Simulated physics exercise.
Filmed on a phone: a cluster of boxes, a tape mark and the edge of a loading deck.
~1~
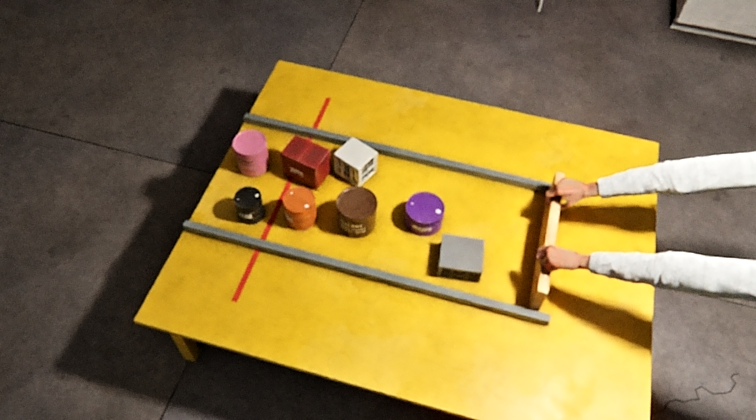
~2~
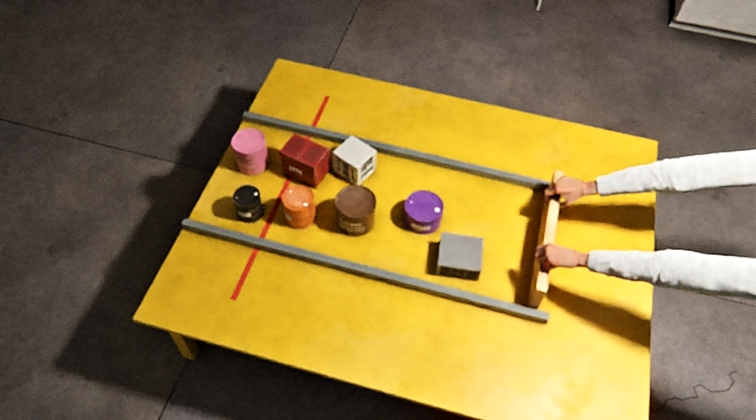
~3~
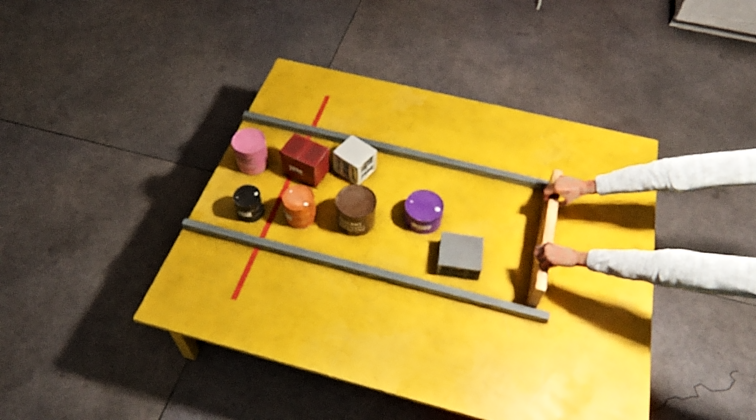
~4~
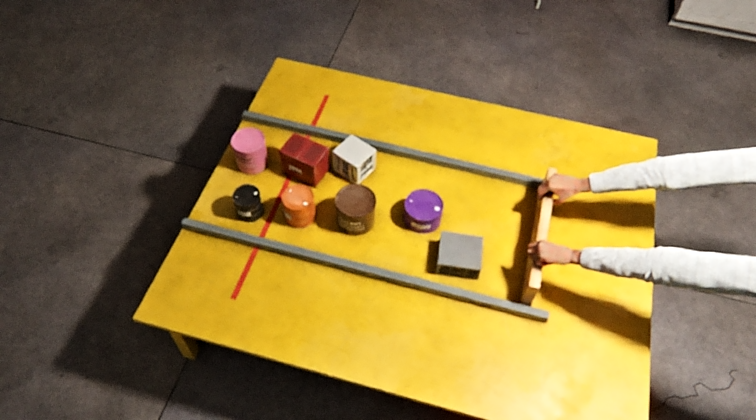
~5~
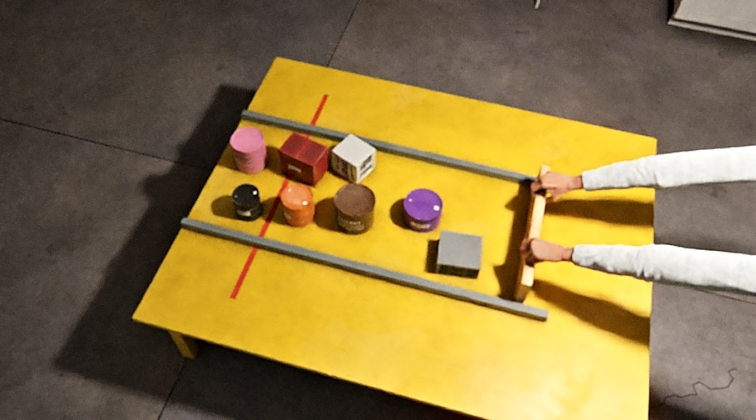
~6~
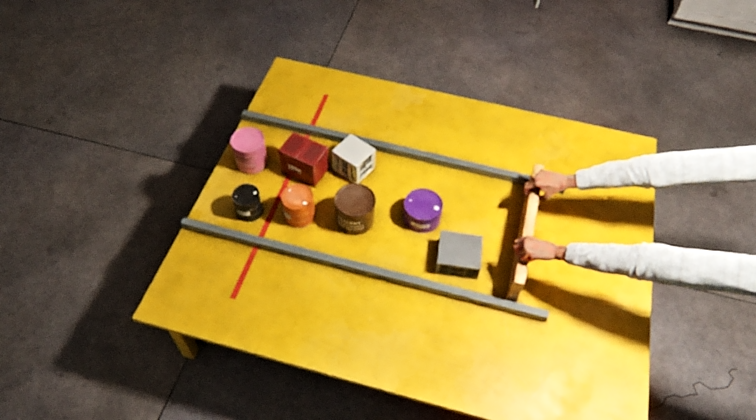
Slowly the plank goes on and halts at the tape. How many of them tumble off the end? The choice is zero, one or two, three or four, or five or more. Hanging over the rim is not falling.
In the end the number that fall off is one or two.
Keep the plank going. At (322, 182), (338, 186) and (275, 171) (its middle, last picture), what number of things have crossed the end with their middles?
Past the end: 0, 0 and 2.
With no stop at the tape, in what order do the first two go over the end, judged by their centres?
Earliest first: The pink pail, then the black canister.
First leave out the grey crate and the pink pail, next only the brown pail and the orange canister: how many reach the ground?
It would be 1 and 1.
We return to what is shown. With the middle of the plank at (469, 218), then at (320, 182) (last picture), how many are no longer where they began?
1 and 8.
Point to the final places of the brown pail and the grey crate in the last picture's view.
Near (231, 166) and (253, 201).
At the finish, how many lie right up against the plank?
In contact: 3.
Early on, none off yet; pink pail at rest near (250, 151); black canister at rest near (248, 203); red tote at rest near (304, 160).
A while later, none off yet; pink pail at rest near (250, 151); black canister travelled a little near (235, 203); red tote at rest near (304, 160).
Finally, the number that fall off is one or two; lost, black canister and pink pail.
